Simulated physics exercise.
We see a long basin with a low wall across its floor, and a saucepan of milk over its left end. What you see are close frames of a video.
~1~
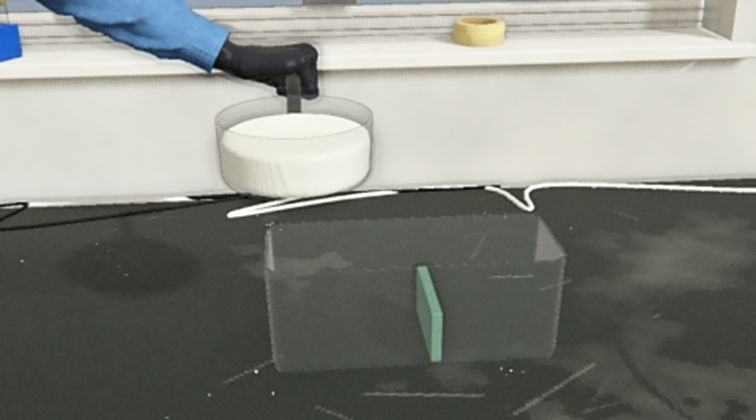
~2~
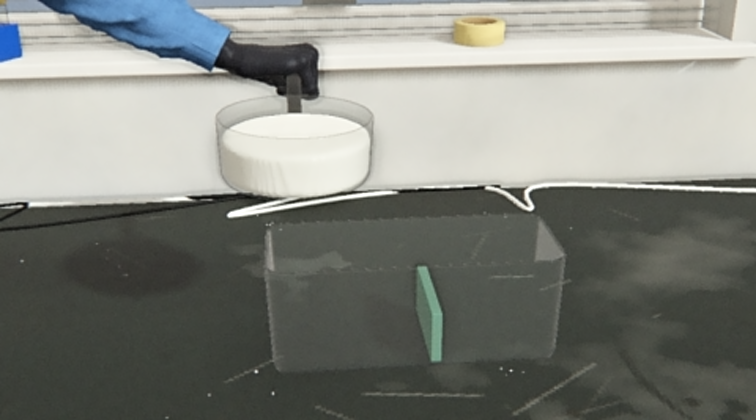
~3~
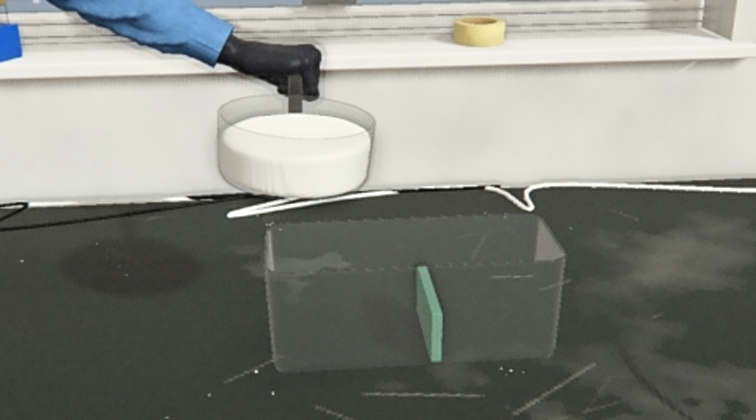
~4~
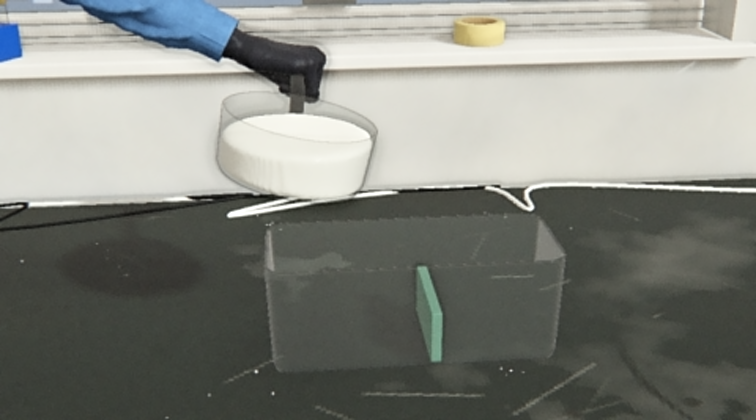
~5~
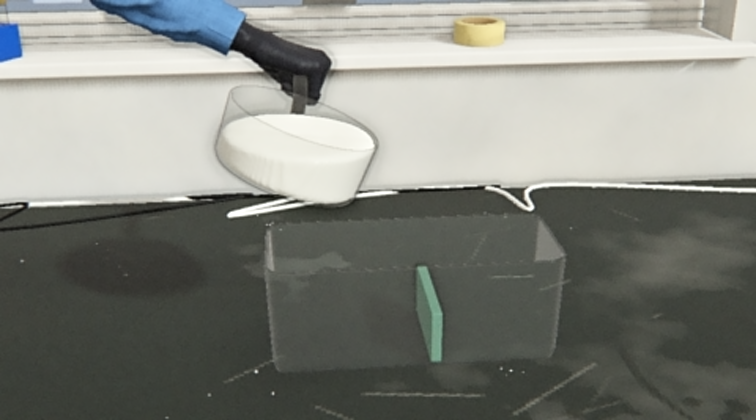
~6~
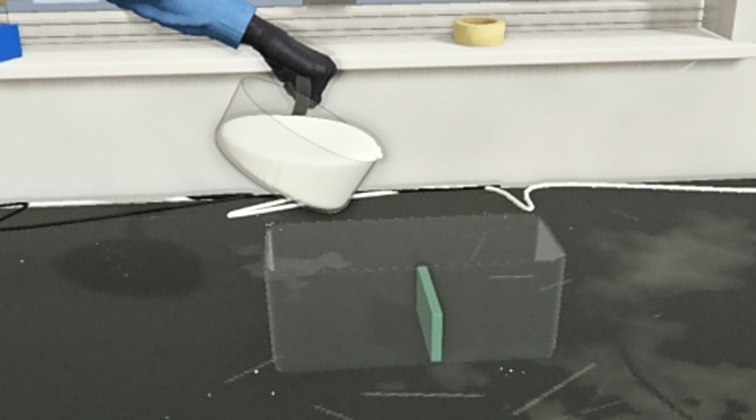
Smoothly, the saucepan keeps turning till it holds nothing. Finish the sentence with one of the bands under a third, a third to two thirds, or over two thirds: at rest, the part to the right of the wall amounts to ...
At rest, the part to the right of the wall amounts to under a third.
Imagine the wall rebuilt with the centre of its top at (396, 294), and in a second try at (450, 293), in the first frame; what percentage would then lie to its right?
Note - case one near 55 %, case two near 10 %.
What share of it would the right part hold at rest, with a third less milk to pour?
Roughly 5 in a hundred.
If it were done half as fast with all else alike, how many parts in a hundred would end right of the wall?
35 per cent or thereabouts.
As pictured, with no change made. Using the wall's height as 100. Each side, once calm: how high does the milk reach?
The left side ends up close to 50, the right side close to 20.
A moment on, the saucepan is tipped on its side and 23 per cent is still to pour, 29 is left of the wall and 10 right of it.
Next, the saucepan is tipped on its side and 7 per cent is still to pour, 70 is left of the wall and 16 right of it.
Then the saucepan is tipped on its side and 1 per cent is still to pour, 72 is left of the wall and 17 right of it.
Later the saucepan is tipped on its side and 0 per cent is still to pour, 74 is left of the wall and 18 right of it.
In the end 75 per cent lies left of the wall, 18 right of it and 7 outside.
